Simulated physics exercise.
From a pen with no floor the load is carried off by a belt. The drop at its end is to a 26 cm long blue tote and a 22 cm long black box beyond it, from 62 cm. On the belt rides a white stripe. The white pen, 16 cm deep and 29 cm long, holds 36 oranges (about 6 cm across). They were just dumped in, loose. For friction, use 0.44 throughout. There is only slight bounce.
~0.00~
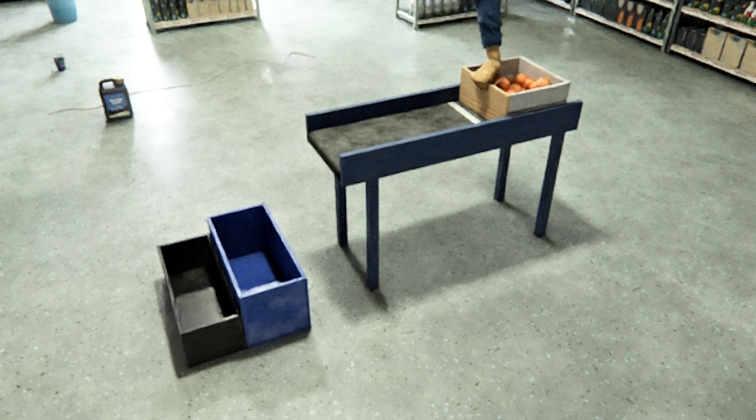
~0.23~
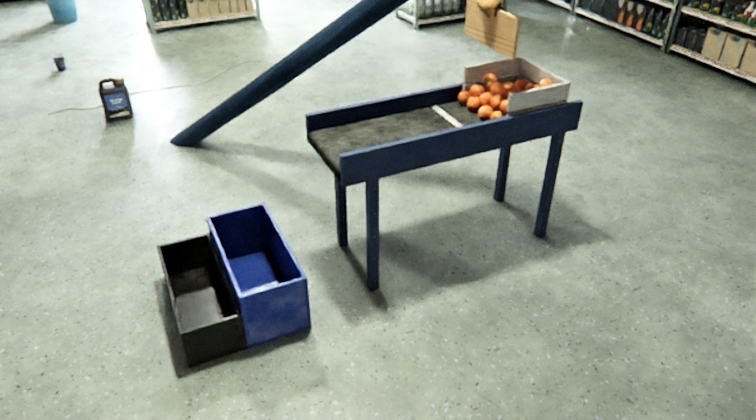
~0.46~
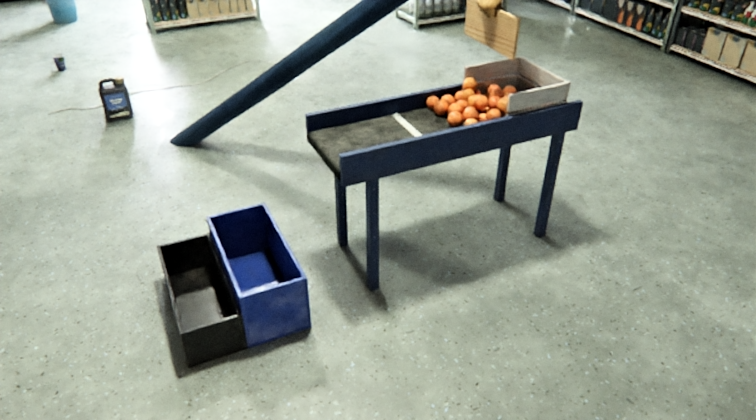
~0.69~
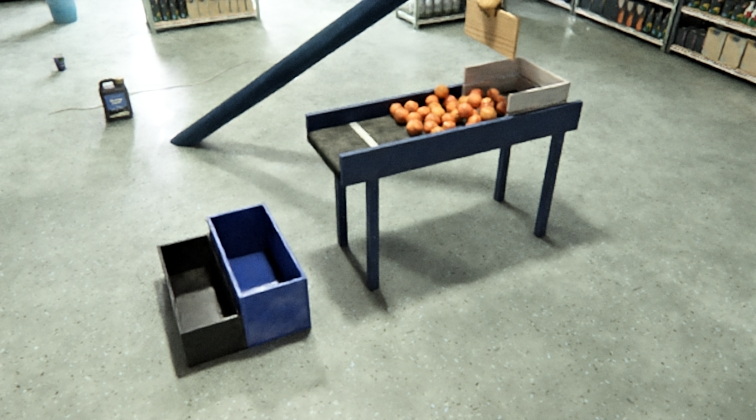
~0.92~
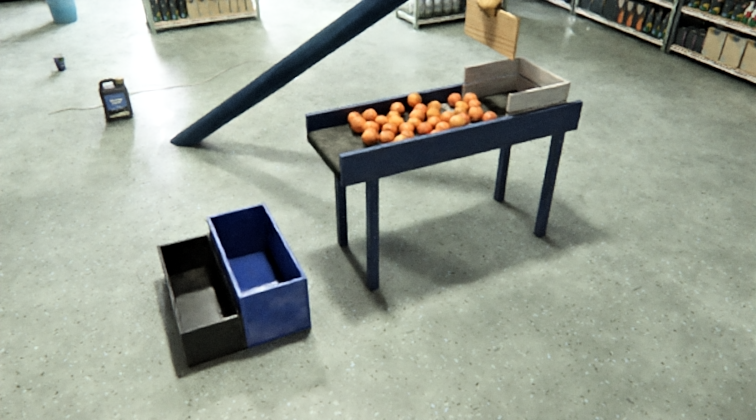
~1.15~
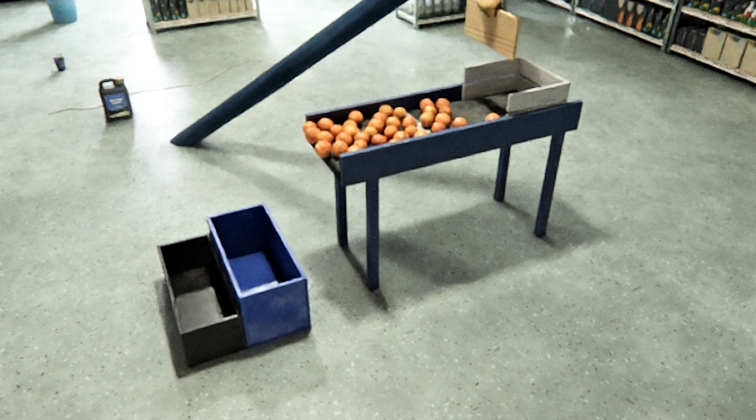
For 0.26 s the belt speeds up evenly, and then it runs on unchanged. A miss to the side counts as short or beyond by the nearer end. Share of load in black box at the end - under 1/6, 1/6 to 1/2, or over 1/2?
Under 1/6.
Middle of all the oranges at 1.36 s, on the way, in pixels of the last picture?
Centre: About (341, 138).
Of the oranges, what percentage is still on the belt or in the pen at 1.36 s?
About 65 per cent.
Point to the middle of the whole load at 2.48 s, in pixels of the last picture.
Centre: Approx. (256, 288).
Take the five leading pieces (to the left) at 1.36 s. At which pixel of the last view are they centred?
Pixel (283, 201), give or take.
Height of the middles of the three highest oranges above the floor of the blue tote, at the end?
That is close to 10 centimetres.
After 1.36 s, 23 on the belt and 13 in the air.
After 1.63 s, 13 in the blue tote, 10 on the belt and 13 in the air.
After 2.00 s, 27 in the blue tote, 1 on the belt and 8 in the air.
Outcome (at 2.48 s), 36 in the blue tote. Asked share, 0 of 36, 0 per cent.
